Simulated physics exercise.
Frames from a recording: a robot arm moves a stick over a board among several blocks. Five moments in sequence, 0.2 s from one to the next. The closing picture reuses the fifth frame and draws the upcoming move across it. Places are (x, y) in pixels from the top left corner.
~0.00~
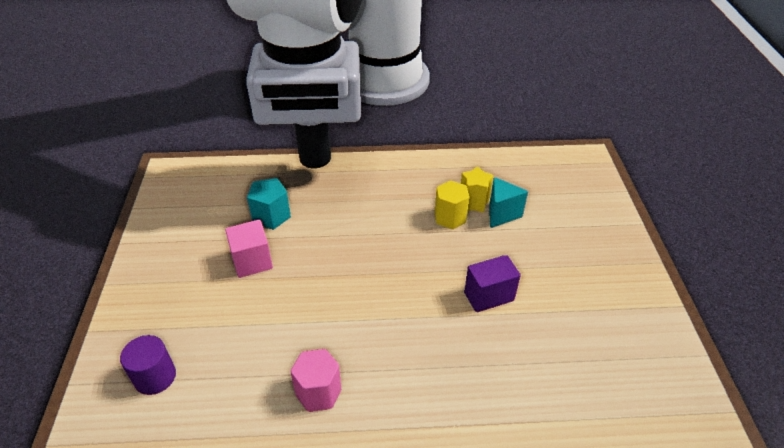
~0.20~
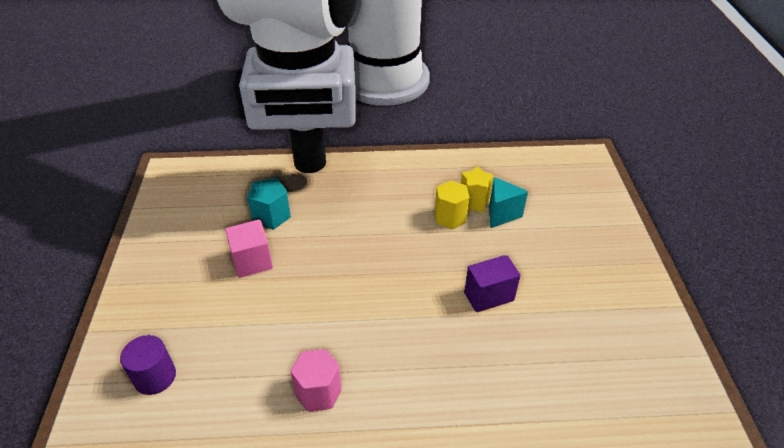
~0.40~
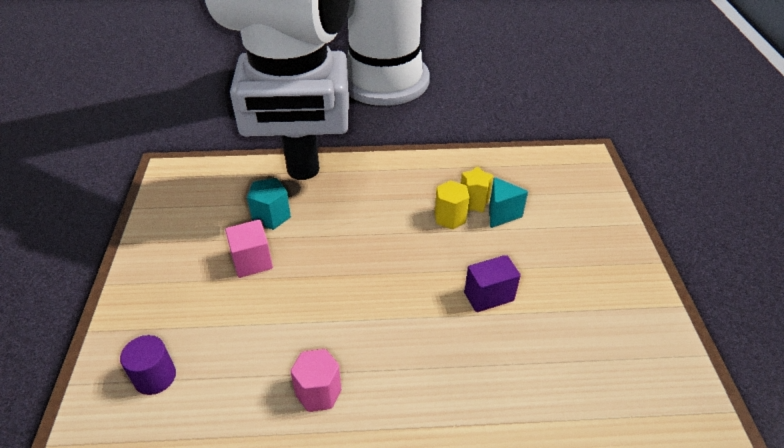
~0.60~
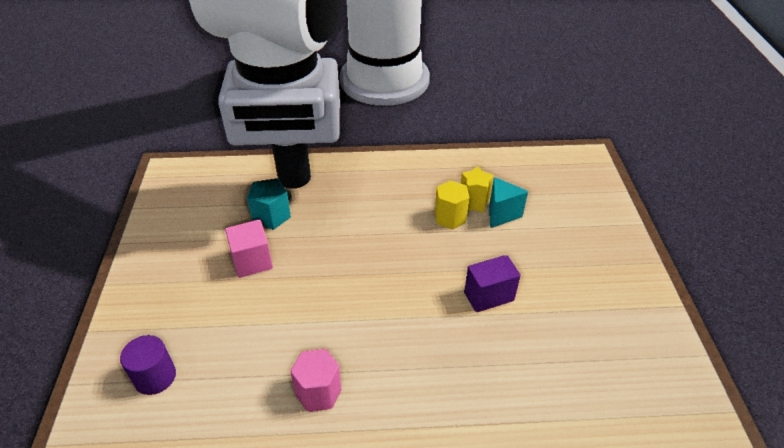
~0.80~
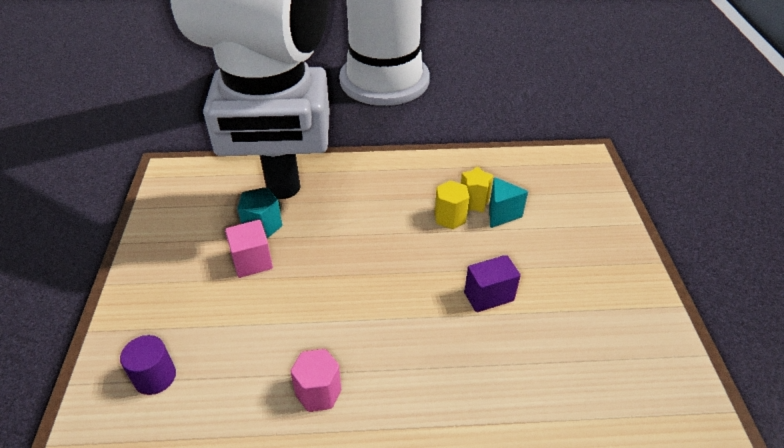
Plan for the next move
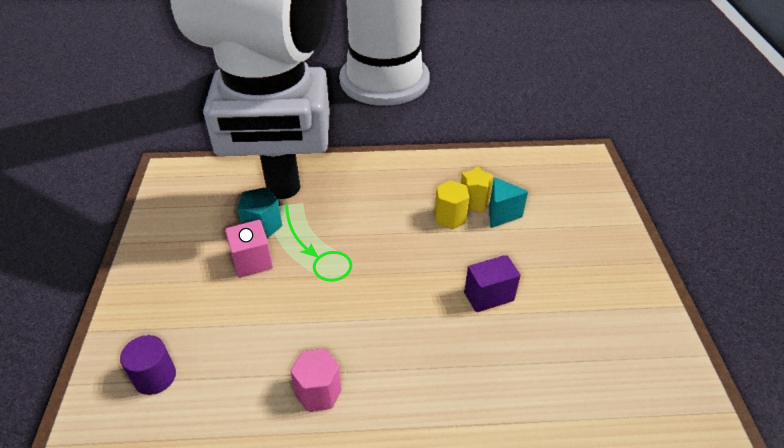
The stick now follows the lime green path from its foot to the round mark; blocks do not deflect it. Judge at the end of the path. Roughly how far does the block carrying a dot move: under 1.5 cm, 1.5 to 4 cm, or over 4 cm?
Offset: Below 1.5 cm.
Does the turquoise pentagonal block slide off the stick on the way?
Yes.
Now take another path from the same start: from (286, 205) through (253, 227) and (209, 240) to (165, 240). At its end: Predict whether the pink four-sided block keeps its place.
At the end of the path, the pink four-sided block has moved off its old spot.
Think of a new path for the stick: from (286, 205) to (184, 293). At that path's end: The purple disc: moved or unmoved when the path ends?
Here's my answer: The purple disc remains in position.
The line goes from (286, 205) via (291, 228) and (307, 249), ending at (333, 266); the dot is on the pink four-sided block.
The first path, step by step. One third of the way, stick at (289, 211); turquoise pentagonal block at (250, 207), turned 15° clockwise.
Two thirds of the way, stick at (305, 232); turquoise pentagonal block at (250, 207), turned 15° clockwise.
At the end, stick at (331, 249); pink four-sided block unmoved; turquoise pentagonal block at (250, 207), turned 15° clockwise.
